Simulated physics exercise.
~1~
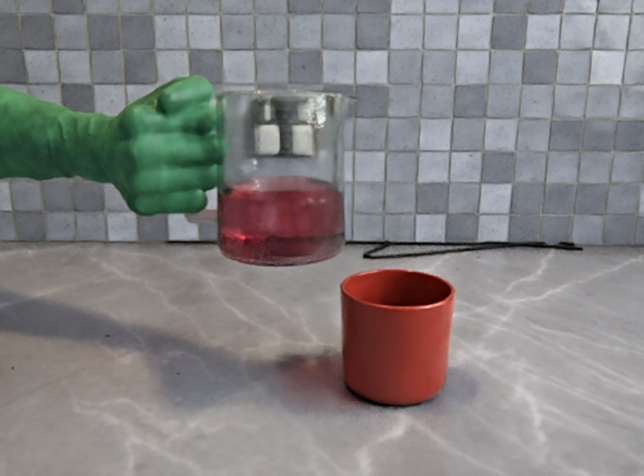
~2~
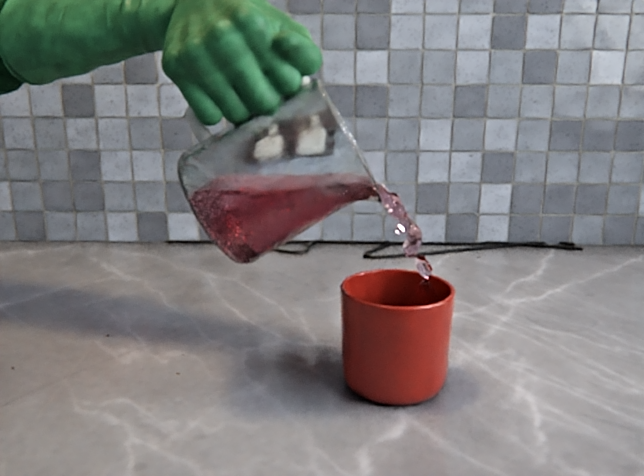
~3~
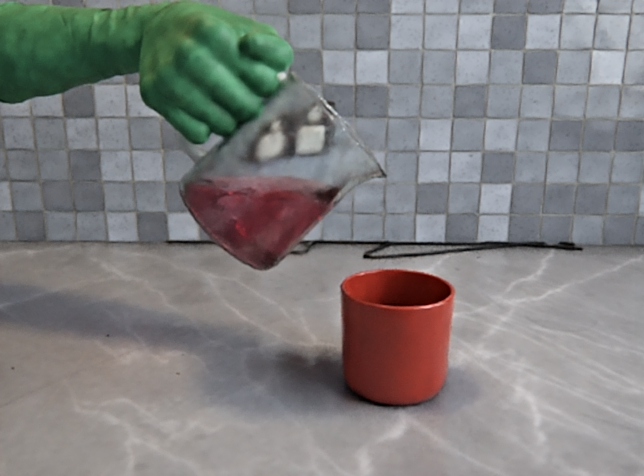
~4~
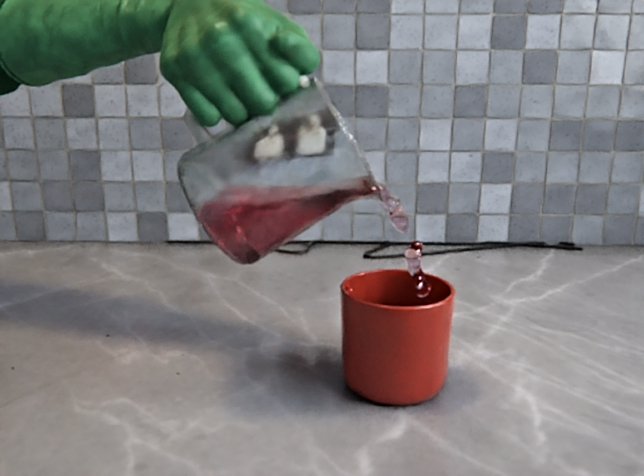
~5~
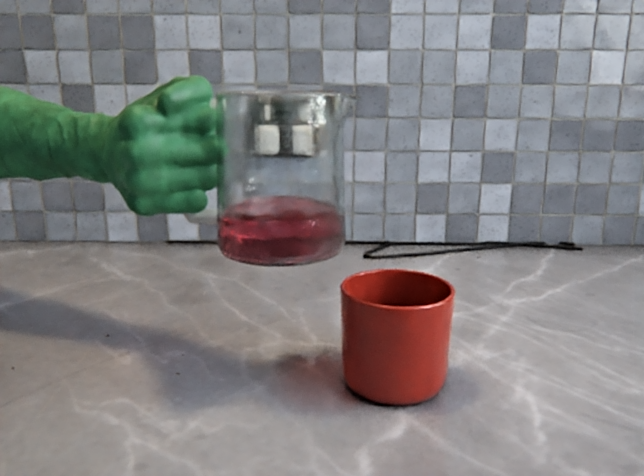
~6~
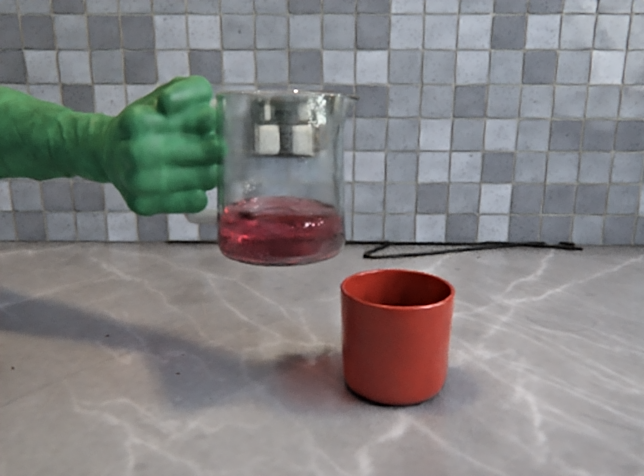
On a grey marbled worktop in front of a mosaic-tiled wall, a green hand holds a clear glass pitcher of red liquid upright, to the left of a red mug. The hand tips the pitcher to the right, and a stream runs from its spout into the mug. It then eases the pitcher partway back, and the stream stops. The hand tilts it forward again, sending a second, thinner stream into the mug. Finally, the pitcher returns level, still held beside the mug, with a noticeably lower layer of red liquid inside.
